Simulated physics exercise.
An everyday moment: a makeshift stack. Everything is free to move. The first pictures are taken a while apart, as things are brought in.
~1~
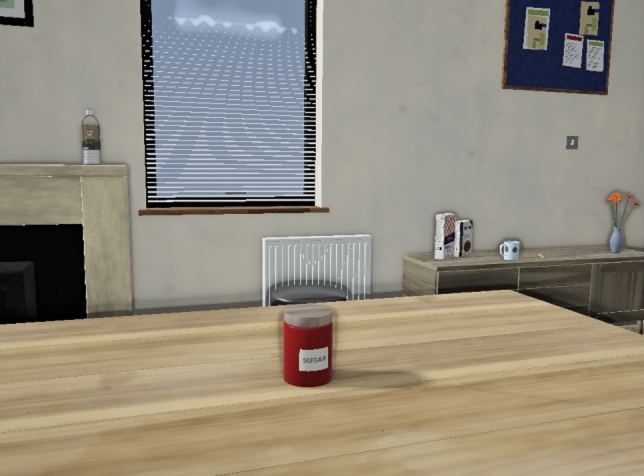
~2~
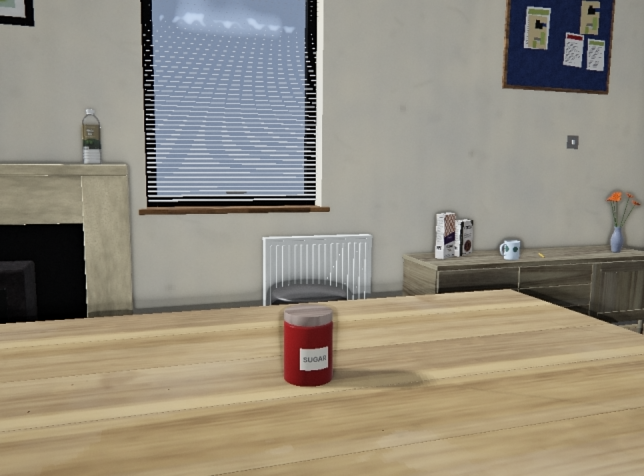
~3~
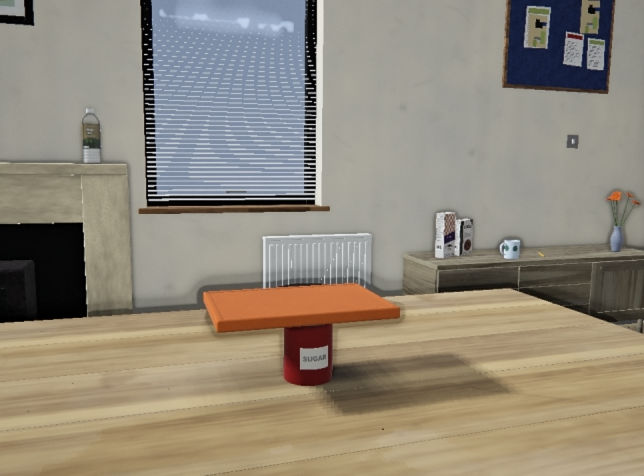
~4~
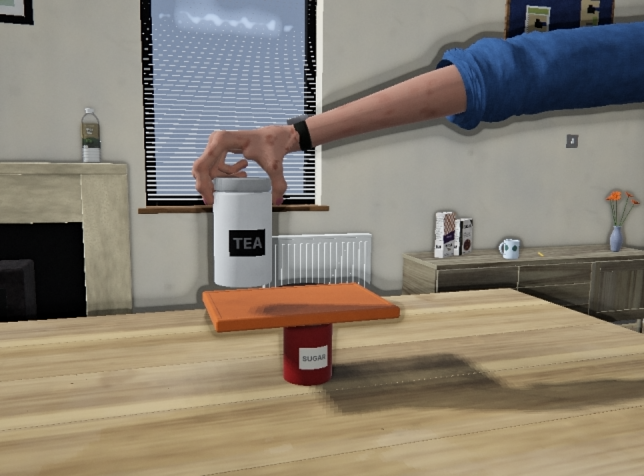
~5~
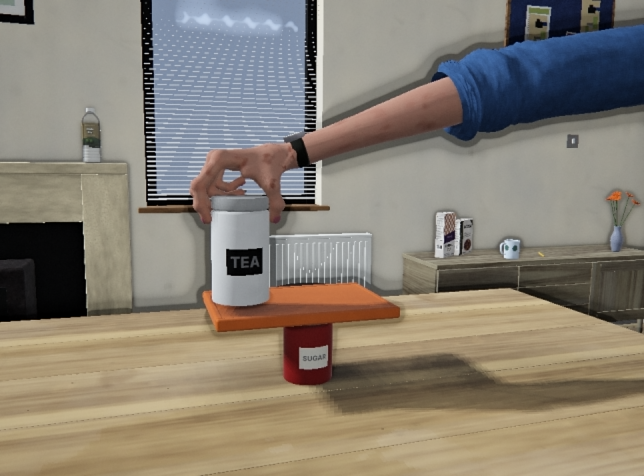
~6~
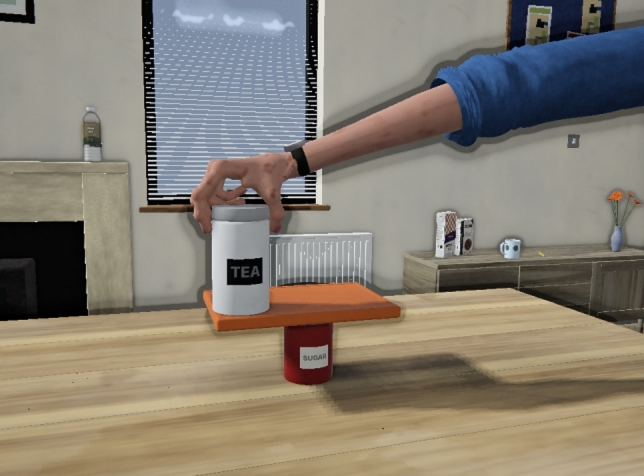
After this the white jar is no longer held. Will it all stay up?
Here the stack comes apart.
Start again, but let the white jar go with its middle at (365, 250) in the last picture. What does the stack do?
Then it gives way.
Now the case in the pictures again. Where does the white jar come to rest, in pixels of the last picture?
Around (135, 395).
Then, 0.30 s past the last view, white jar now fallen; orange lid rocked 39° from its first pose.
Then, 0.40 s past the last view, orange lid rocked 61° from its first pose.
Then, 0.50 s past the last view, orange lid rocked 57° from its first pose.
Then, 0.80 s past the last view, orange lid rocked 38° from its first pose.
Finally, fallen, orange lid and white jar; red jar still in place. Final places as the last picture's camera would see them, white jar near (134, 395). The stack gives way.
